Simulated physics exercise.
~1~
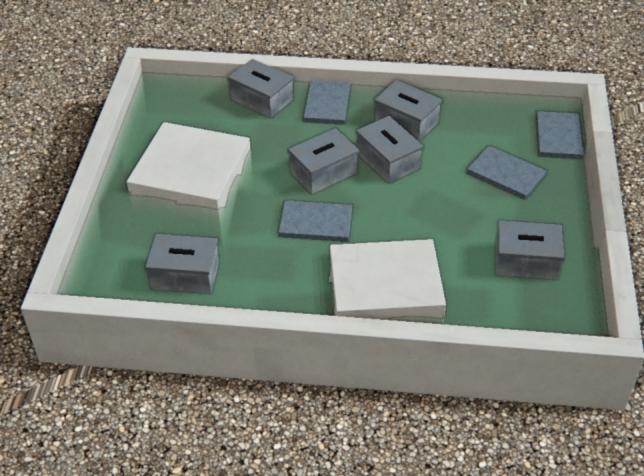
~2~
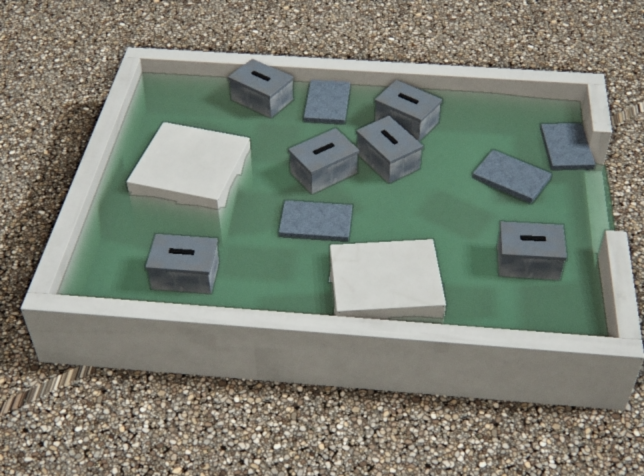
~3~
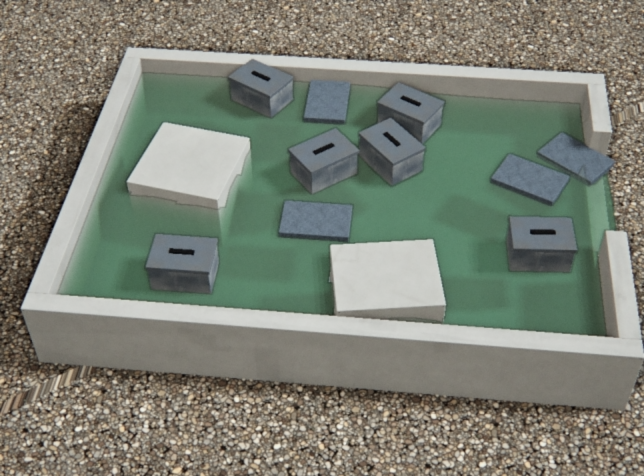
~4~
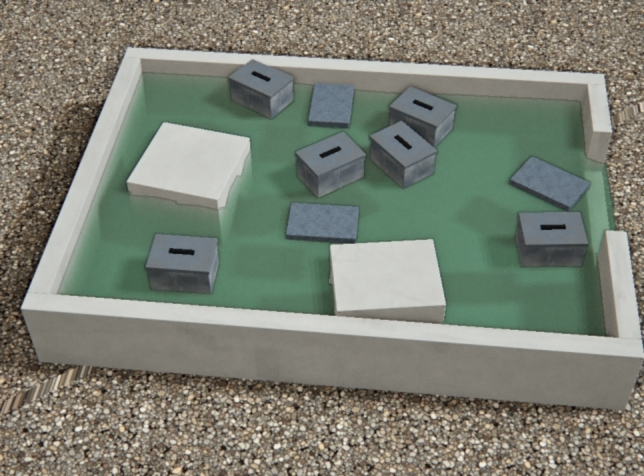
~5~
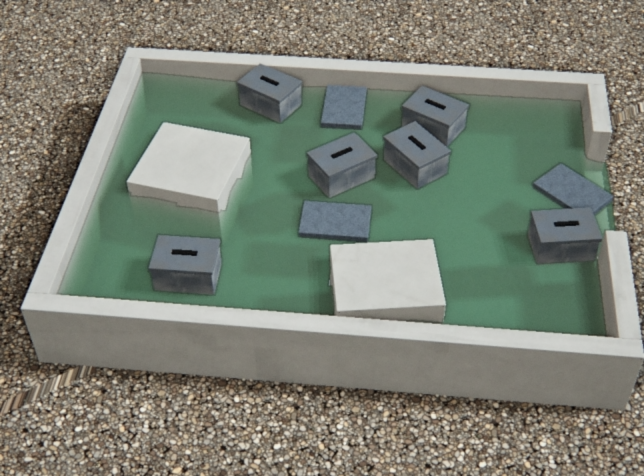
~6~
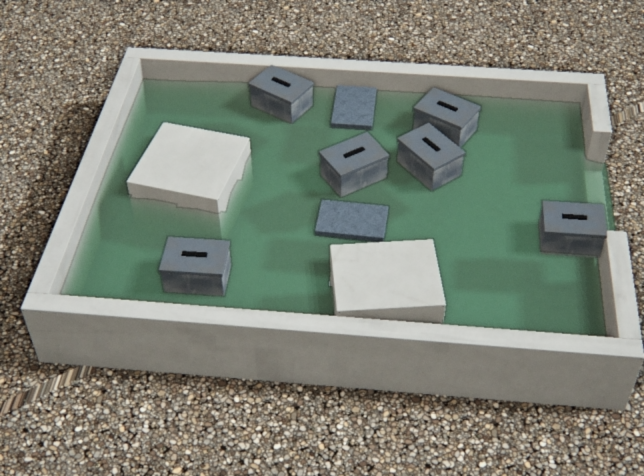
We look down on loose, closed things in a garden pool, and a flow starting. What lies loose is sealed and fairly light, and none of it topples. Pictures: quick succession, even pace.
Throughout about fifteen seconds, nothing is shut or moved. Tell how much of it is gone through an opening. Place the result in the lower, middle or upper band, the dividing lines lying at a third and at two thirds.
The portion will probably reach two thirds or more.
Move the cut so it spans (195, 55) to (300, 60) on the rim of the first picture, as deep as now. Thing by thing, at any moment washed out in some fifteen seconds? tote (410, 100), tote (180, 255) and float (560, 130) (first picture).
Going through them in turn: Escaped; remains behind; remains behind.
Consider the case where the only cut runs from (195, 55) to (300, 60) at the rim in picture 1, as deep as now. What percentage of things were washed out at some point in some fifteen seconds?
Roughly 50 per cent.
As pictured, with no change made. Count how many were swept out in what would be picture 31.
That gives 7.
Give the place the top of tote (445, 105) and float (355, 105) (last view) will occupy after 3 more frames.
Estimated: (486, 114); (385, 109).
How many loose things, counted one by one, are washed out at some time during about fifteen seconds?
The figure is 8.
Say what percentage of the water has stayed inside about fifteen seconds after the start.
I'd estimate some 52 percent of the water stays.
A moment on, 3 of 10 are out; 7 afloat.
Next, 5 of 10 are out; 5 afloat.
Later, 7 of 10 are out; 3 afloat.
In the end, 8 of 10 are out; 2 afloat.
